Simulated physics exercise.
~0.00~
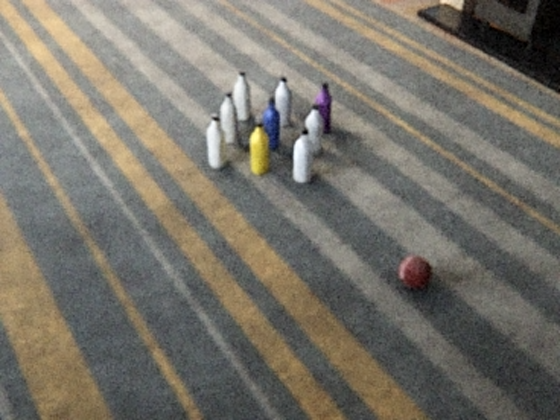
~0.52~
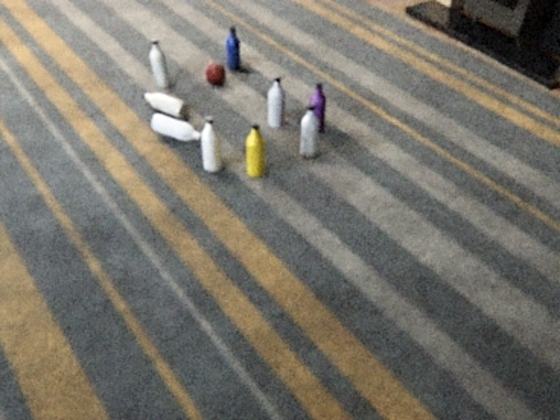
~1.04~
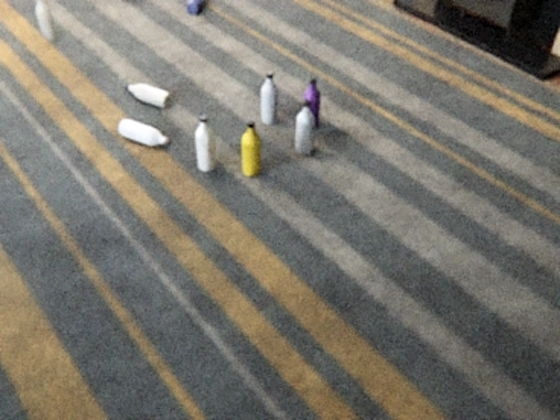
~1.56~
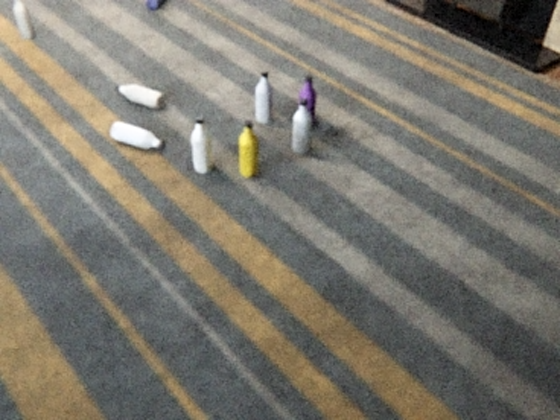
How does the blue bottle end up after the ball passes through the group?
The blue bottle falls over and ends up lying on its side on the carpet, well behind where it first stood.
